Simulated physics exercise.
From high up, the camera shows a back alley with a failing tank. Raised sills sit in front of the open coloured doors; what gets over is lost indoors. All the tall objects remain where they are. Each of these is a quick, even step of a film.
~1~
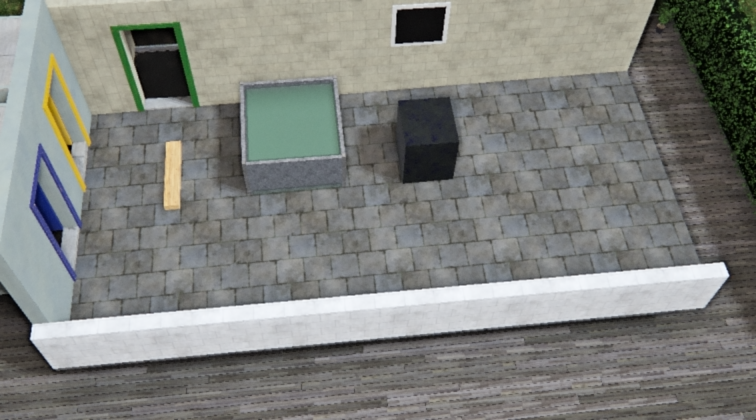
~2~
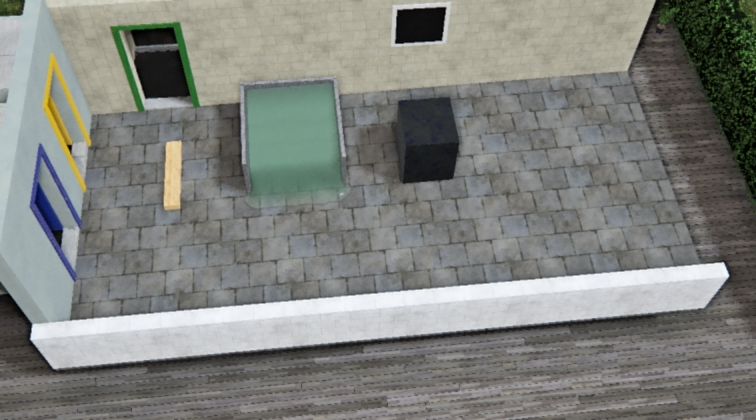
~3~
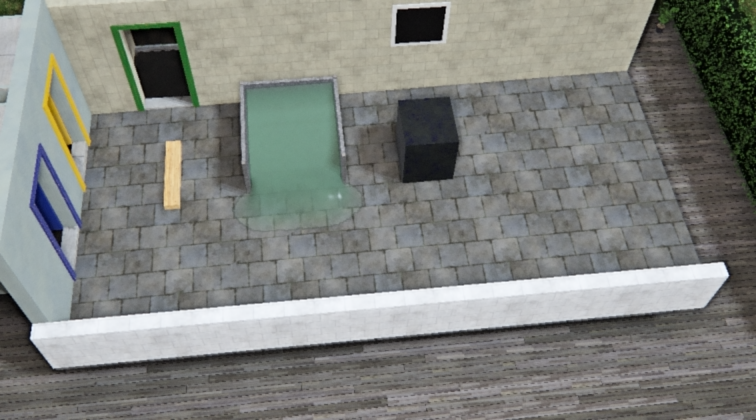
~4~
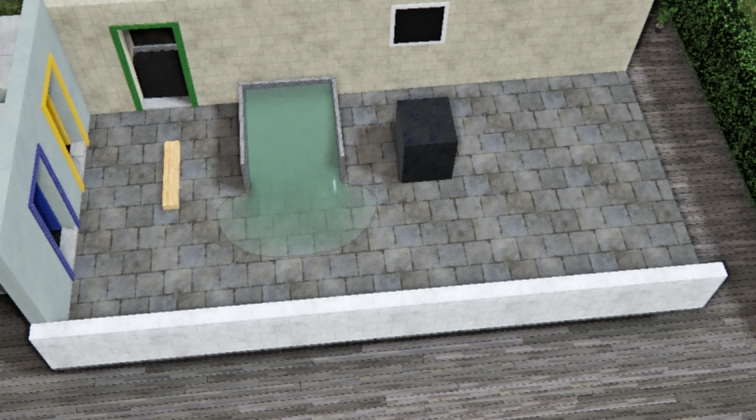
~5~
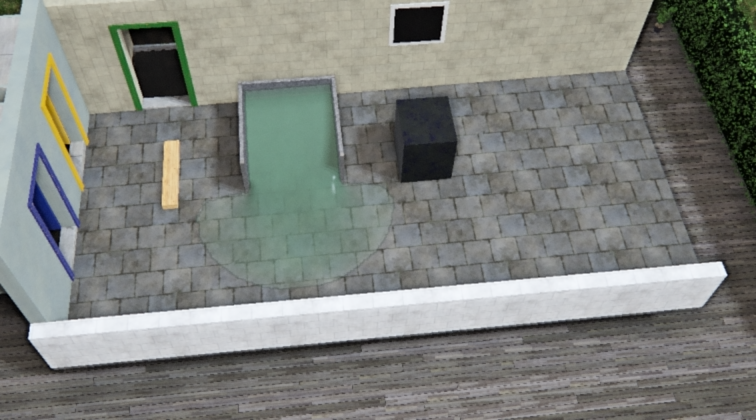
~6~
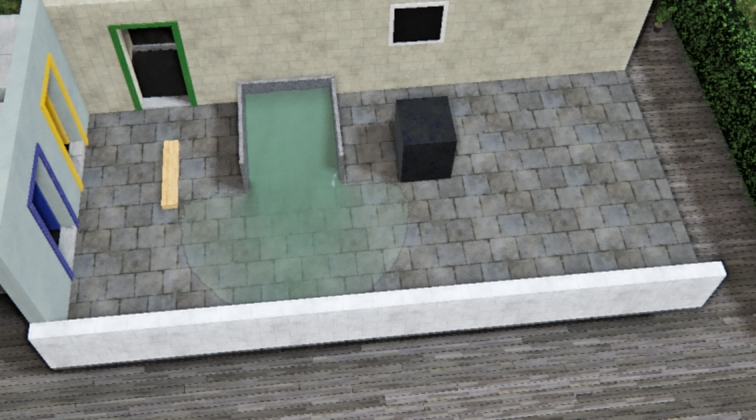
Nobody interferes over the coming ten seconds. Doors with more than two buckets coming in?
Green door: Over two; blue door: Over two; yellow door: Two or fewer.
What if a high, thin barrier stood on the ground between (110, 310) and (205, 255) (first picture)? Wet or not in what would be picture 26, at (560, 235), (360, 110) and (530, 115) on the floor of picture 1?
Soaked, untouched, untouched.
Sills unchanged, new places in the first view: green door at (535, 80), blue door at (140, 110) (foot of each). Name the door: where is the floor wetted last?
The door marked green is last.
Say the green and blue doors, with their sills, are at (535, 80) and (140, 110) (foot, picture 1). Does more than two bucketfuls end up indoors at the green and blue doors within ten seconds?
The green door falls short and the blue door exceeds it.
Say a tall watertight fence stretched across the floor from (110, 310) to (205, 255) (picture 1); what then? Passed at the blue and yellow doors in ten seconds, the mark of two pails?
The blue falls short; the yellow falls short.
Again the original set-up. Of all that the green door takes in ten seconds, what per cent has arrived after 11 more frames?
Near 0 in a hundred.
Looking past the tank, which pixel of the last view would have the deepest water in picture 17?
That would be (66, 345).
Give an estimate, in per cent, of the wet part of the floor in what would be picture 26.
50 %.
A moment on, water covers 25 % of the floor; the green door not reached, the blue door not reached, the yellow door not reached.
Next, water covers 30 % of the floor; the green door not reached, the blue door not reached, the yellow door not reached.
Then, water covers 50 % of the floor; the green door not reached, the blue door under two buckets in, the yellow door wet at the sill, nothing in.
Later, water covers 80 % of the floor; the green door over two buckets in, the blue door over two buckets in, the yellow door wet at the sill, nothing in.
In the end, water covers 85 % of the floor; the green door far over two buckets in, the blue door over two buckets in, the yellow door wet at the sill, nothing in.
